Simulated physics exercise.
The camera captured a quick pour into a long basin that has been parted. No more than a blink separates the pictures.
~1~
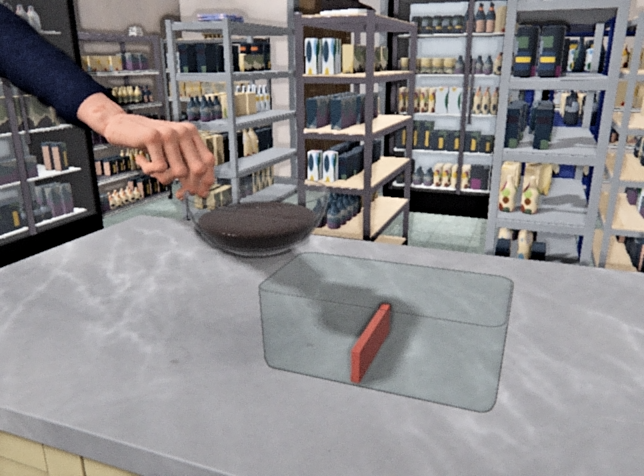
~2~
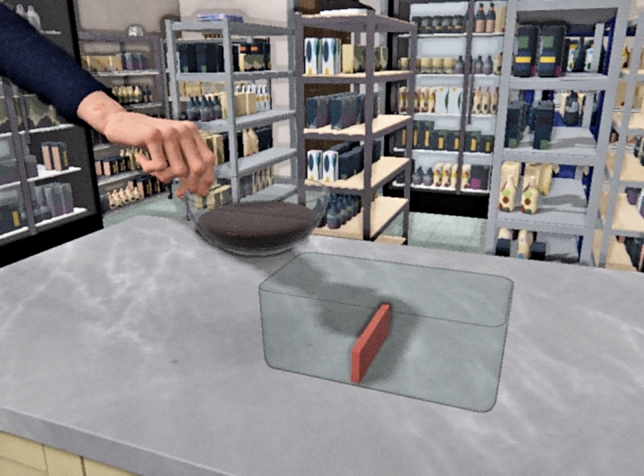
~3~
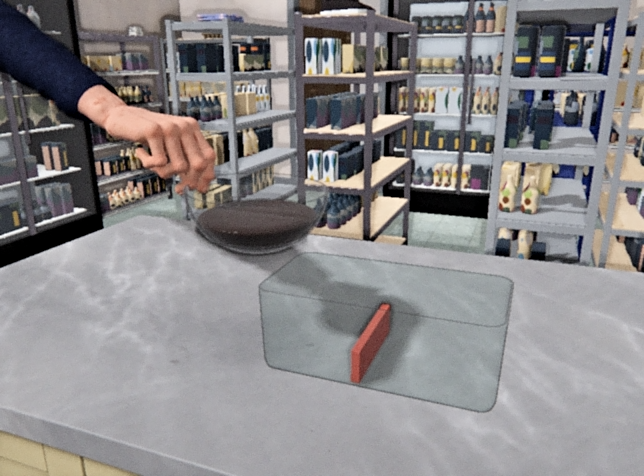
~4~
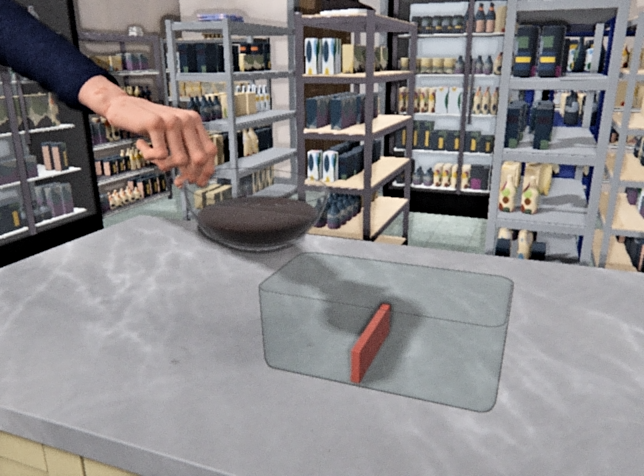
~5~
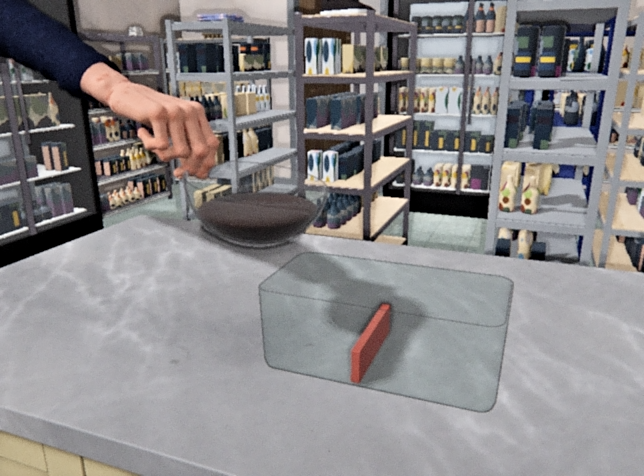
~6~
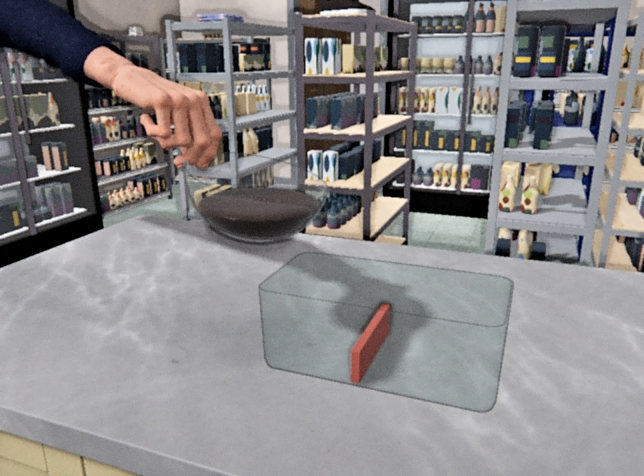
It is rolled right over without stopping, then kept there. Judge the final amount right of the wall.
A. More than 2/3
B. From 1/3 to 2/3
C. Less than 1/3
More than 2/3.
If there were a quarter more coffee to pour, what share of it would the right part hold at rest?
It should come out close to 90 per cent.
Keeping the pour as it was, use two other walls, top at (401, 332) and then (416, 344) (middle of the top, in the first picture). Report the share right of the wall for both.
In turn 30 and 10 in a hundred.
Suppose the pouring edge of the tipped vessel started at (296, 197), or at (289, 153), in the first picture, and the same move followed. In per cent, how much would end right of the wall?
The first start gives some 30 %, the second some 45 %.
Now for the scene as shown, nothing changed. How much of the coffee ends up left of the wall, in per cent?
About 10 per cent.
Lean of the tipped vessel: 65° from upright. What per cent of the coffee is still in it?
Some 55 in a hundred has yet to spill out.
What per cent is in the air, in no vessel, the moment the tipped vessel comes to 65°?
It's close to 35 per cent.
A moment on, the tilt is 65° and 54 per cent is still to pour, 6 is left of the wall and 6 right of it.
Next, the tilt is 101° and 0 per cent is still to pour, 9 is left of the wall and 81 right of it.
Then the tilt is 112° and 0 per cent is still to pour, 9 is left of the wall and 90 right of it.
Later the tilt is 112° and 0 per cent is still to pour, 10 is left of the wall and 90 right of it.
At rest 10 per cent lies left of the wall, 90 right of it and 1 outside.
